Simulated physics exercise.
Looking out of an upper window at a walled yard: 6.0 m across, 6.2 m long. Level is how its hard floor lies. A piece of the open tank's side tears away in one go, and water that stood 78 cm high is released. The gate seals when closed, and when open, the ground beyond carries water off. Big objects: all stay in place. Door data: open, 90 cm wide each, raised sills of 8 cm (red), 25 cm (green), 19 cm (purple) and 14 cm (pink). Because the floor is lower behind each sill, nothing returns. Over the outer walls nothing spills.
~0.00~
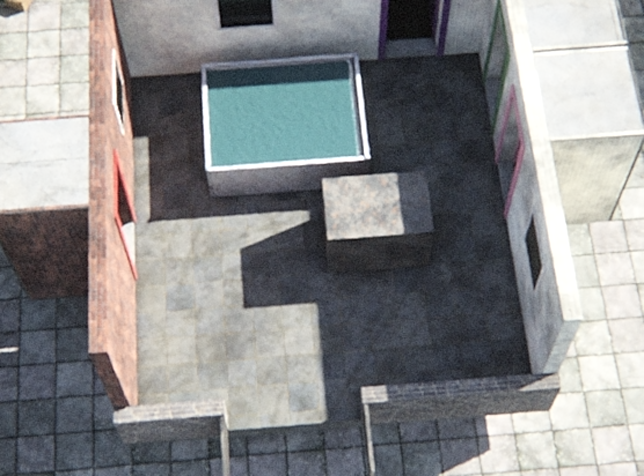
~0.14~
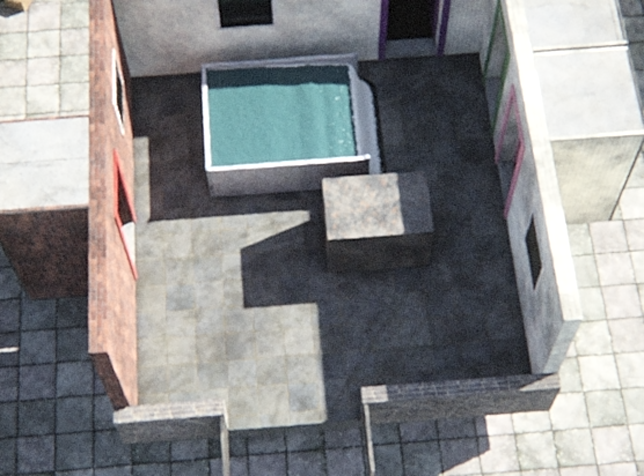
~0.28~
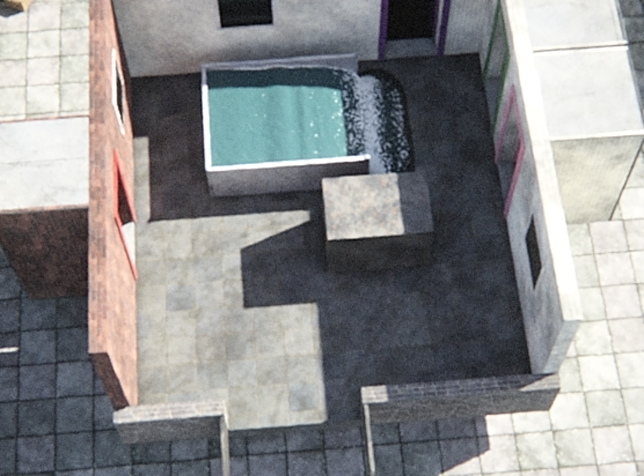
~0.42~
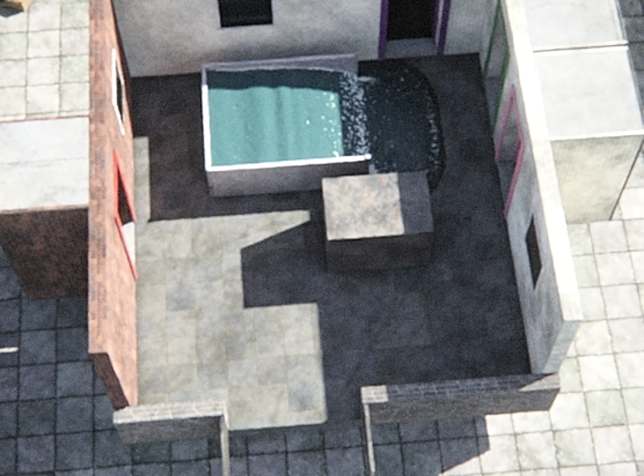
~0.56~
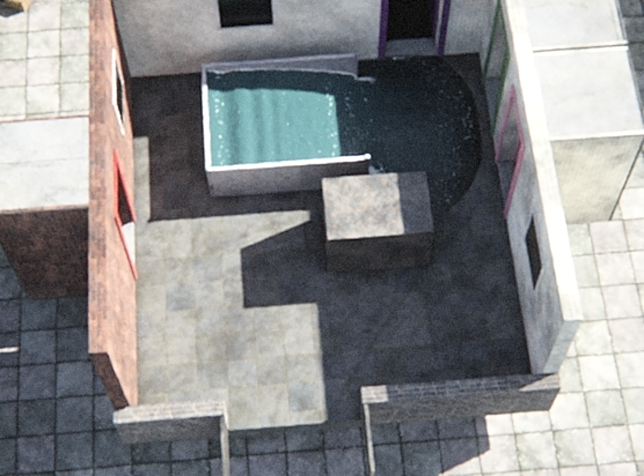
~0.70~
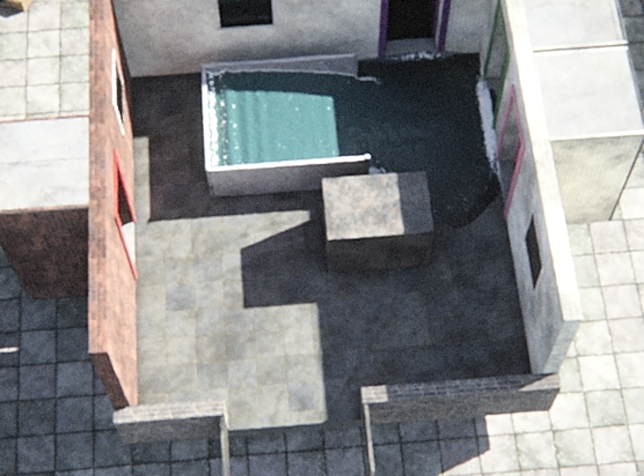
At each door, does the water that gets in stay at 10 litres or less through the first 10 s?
Taking them in turn: At the red door, no; at the green door, no; at the purple door, no; at the pink door, no.
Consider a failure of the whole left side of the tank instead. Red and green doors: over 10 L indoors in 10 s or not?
Compared with the limit, red is higher and green is lower.
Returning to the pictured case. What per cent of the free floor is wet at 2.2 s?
30 %.
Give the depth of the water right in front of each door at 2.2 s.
Door by door in cm, red shows 0, green shows 47, purple shows 30, pink shows 35.
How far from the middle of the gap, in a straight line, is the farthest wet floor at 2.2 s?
5.0 m.
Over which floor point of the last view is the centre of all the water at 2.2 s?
About (387, 138).
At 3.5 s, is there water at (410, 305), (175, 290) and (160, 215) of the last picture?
First spot submerged, second not yet wet, third not yet wet.
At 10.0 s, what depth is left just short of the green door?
Depth: ~ 8.0 cm.
After 1.4 s water covers 25 % of the floor and is deepest (52 cm) near (472, 91); red door not reached, green door 49 cm at the sill, 71 L in, purple door 19 cm at the sill, 0 L in, pink door 33 cm at the sill, 36 L in.
After 2.2 s water covers 30 % of the floor and is deepest (48 cm) near (489, 126); red door not reached, green door 47 cm at the sill, 193 L in, purple door 30 cm at the sill, 18 L in, pink door 35 cm at the sill, 132 L in.
After 3.5 s water covers 50 % of the floor and is deepest (30 cm) near (477, 55); red door not reached, green door 28 cm at the sill, 276 L in, purple door 27 cm at the sill, 101 L in, pink door 24 cm at the sill, 236 L in.
After 6.0 s water covers 90 % of the floor and is deepest (21 cm) near (530, 379); red door not reached, green door 12 cm at the sill, 281 L in, purple door 12 cm at the sill, 121 L in, pink door 13 cm at the sill, 263 L in.
After 10.0 s water covers 100 % of the floor and is deepest (12 cm) near (138, 422); red door 11 cm at the sill, 39 L in, green door 8 cm at the sill, 281 L in, purple door 7 cm at the sill, 121 L in, pink door 6 cm at the sill, 263 L in.
